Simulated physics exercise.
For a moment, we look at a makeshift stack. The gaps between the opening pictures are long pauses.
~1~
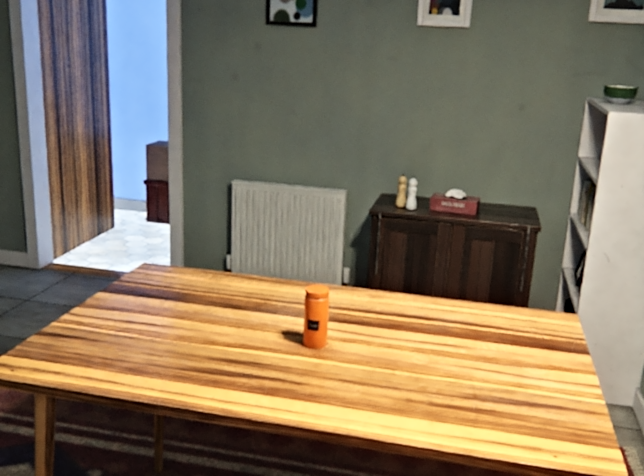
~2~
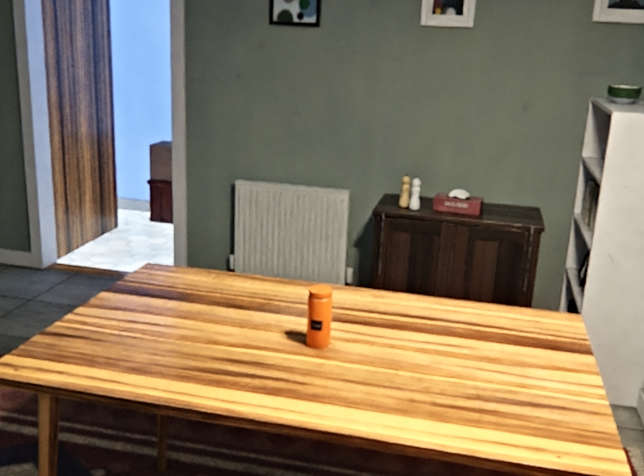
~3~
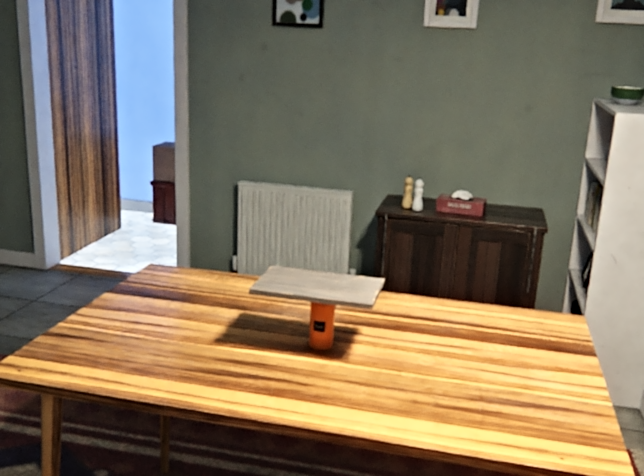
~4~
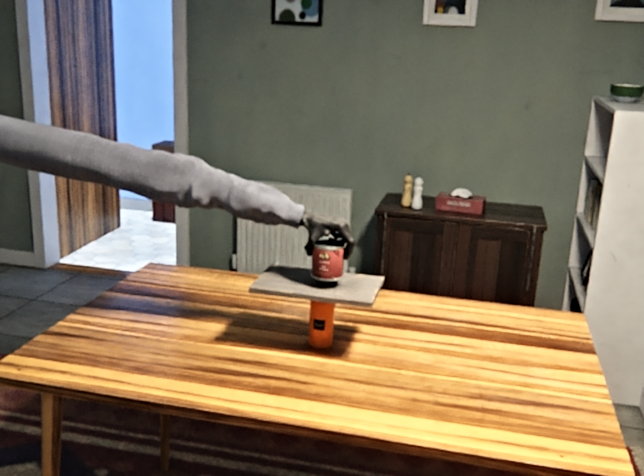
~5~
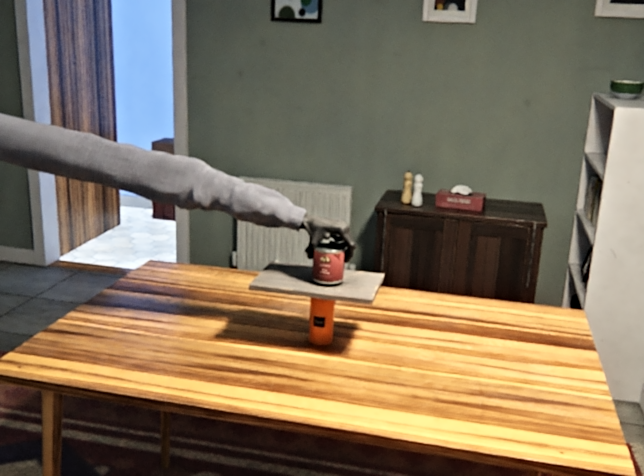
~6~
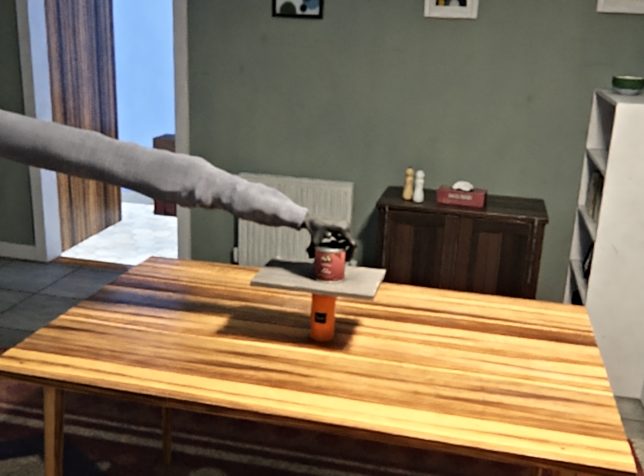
In a green-walled room, an orange jar stood alone on a wooden table, then a flat grey board appeared on top, and an arm from the left set a red tin on the board.
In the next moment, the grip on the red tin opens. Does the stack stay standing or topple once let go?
It stays standing.
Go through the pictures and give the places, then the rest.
The last thing is not in view yet; orange jar (316, 317), in the first picture.
The last thing is not in view yet; orange jar (319, 317), in the second picture.
The last thing is not in view yet; orange jar (322, 318), in the third picture.
On its way; red tin (328, 260); orange jar (322, 316), in the fourth picture.
On its way; red tin (329, 263); orange jar (322, 313), in the fifth picture.
In place under the hand; red tin (330, 262); orange jar (323, 309), in the sixth picture.
Then, 0.80 s later than the last frame, all is still.
Then, 1.70 s later than the last frame, red tin resting near (330, 263).
When it is over, all 3 as before. End places, in pixels of the last picture, red tin near (330, 263). The stack stays up.
